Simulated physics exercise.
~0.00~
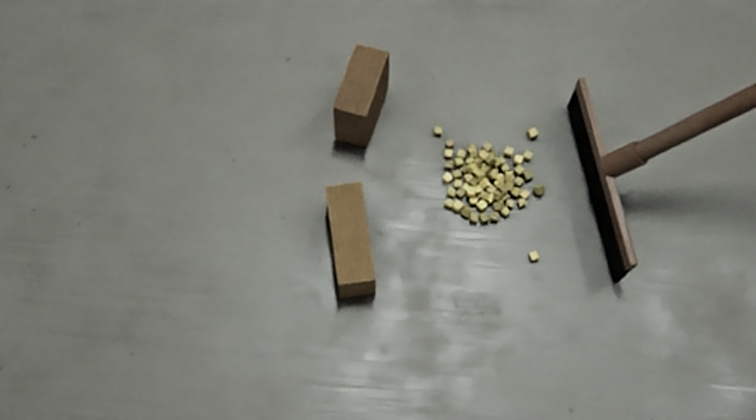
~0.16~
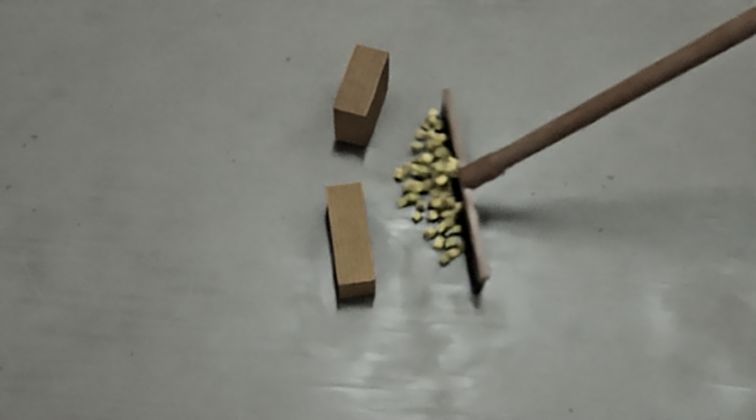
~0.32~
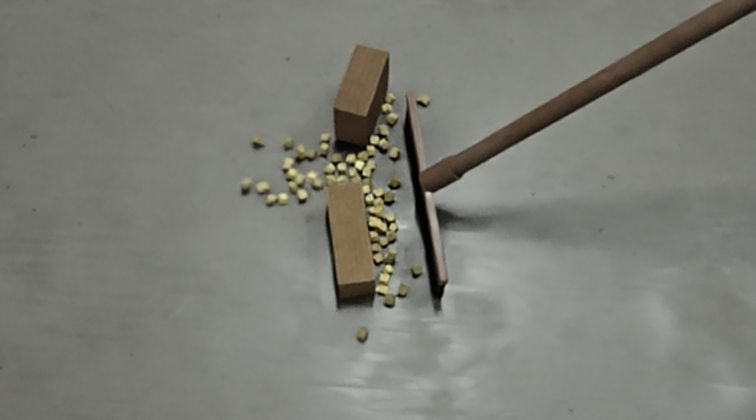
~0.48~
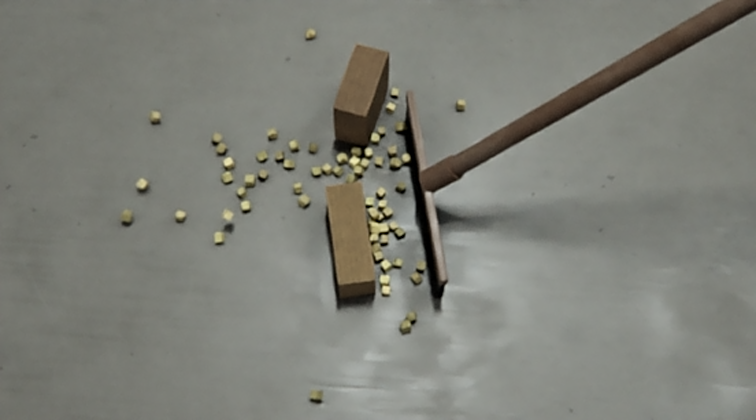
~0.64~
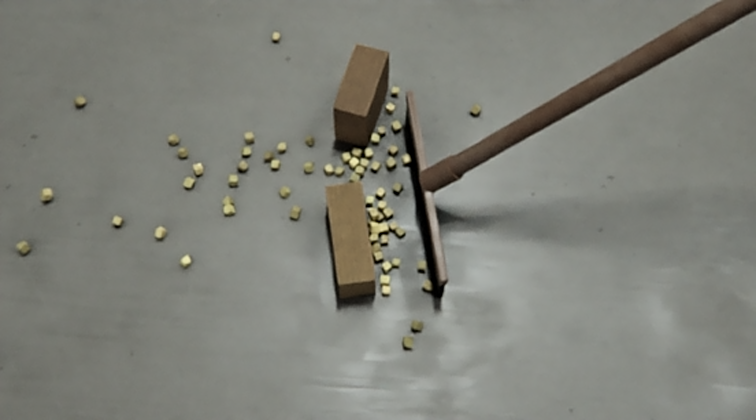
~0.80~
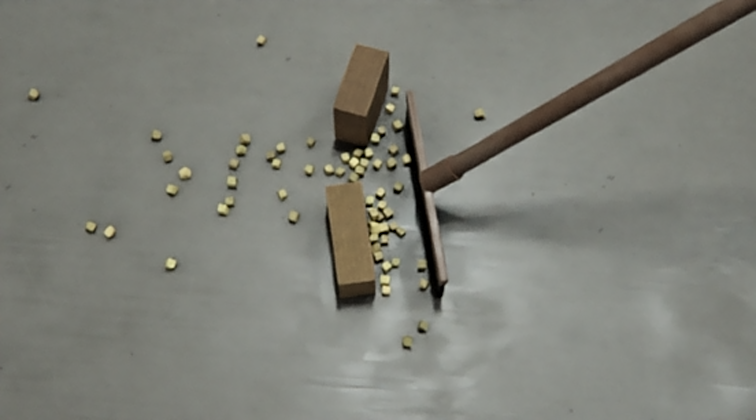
A smooth grey floor is seen from above at a slant, by a camera that stays still. Two brown blocks stand left of centre with a gap between them, a loose pile of small yellowish cubes lies to their right, and a brown squeegee on a long handle waits at the right. The squeegee sweeps left, gathers the cubes along its blade and drives them against the blocks, then stops just short of them. Many cubes spill through the gap and scatter leftwards, while a few stray around the ends. Finally, about half remain crowded between blade and blocks.
